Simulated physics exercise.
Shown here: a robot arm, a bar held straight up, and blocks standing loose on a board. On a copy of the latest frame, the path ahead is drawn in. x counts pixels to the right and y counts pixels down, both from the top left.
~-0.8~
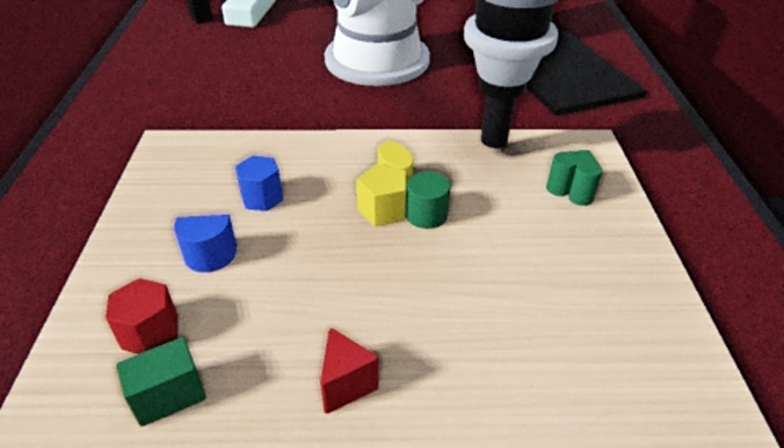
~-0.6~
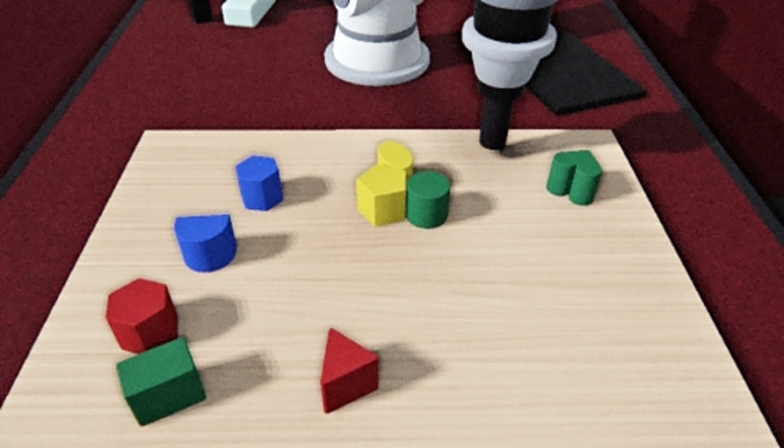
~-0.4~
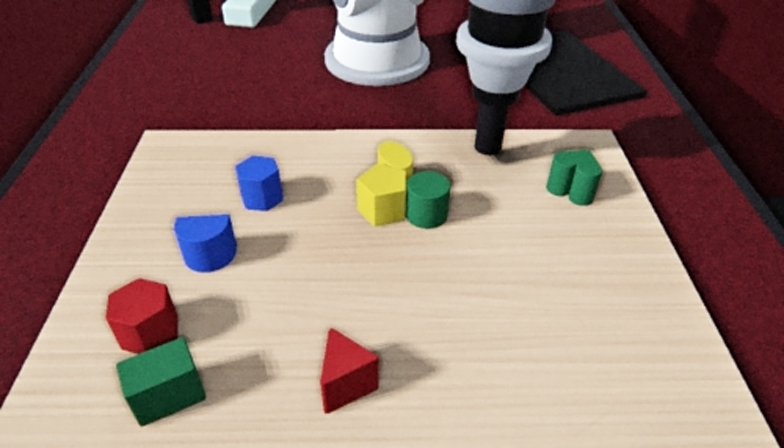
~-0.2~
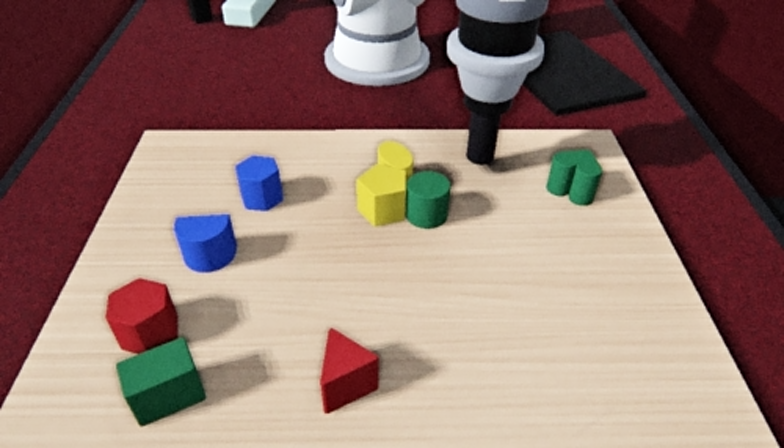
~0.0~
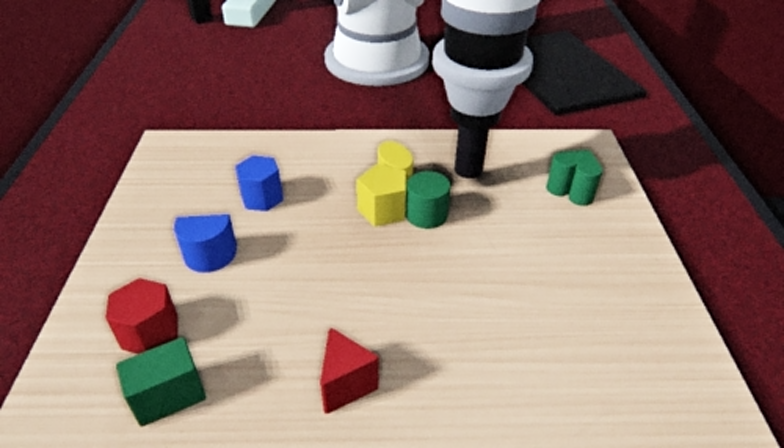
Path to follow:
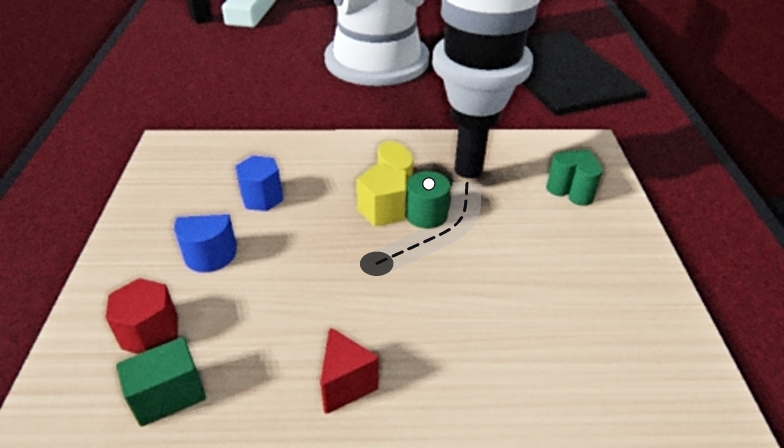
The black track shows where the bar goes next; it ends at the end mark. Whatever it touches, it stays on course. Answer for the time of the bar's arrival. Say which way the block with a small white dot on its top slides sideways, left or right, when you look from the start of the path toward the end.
Toward the right.
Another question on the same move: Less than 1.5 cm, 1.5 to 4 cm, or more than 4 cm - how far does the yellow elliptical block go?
Goes under 1.5 cm.
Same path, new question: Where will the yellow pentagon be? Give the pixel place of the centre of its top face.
Its top middle: (359, 173).
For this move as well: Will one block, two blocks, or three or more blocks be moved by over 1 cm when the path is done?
That makes 2 blocks.
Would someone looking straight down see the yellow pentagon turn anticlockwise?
The answer is no.
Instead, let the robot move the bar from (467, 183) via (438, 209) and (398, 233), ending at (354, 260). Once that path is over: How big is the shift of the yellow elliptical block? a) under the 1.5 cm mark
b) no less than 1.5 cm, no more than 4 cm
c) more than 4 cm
I'll go with a - under the 1.5 cm mark.
The drawn path runs from (467, 183) by way of (462, 216) and (425, 242) to (377, 264); the dot is on the green cylinder.
On the path given first. One third of the way, bar at (464, 204); nothing pushed yet.
Two thirds of the way, bar at (426, 228); yellow pentagon at (363, 175), turned 35° clockwise; green cylinder at (392, 197).
At the end, bar at (377, 250); yellow pentagon at (359, 173), turned 45° clockwise; yellow elliptical block not moved; green cylinder at (370, 203).
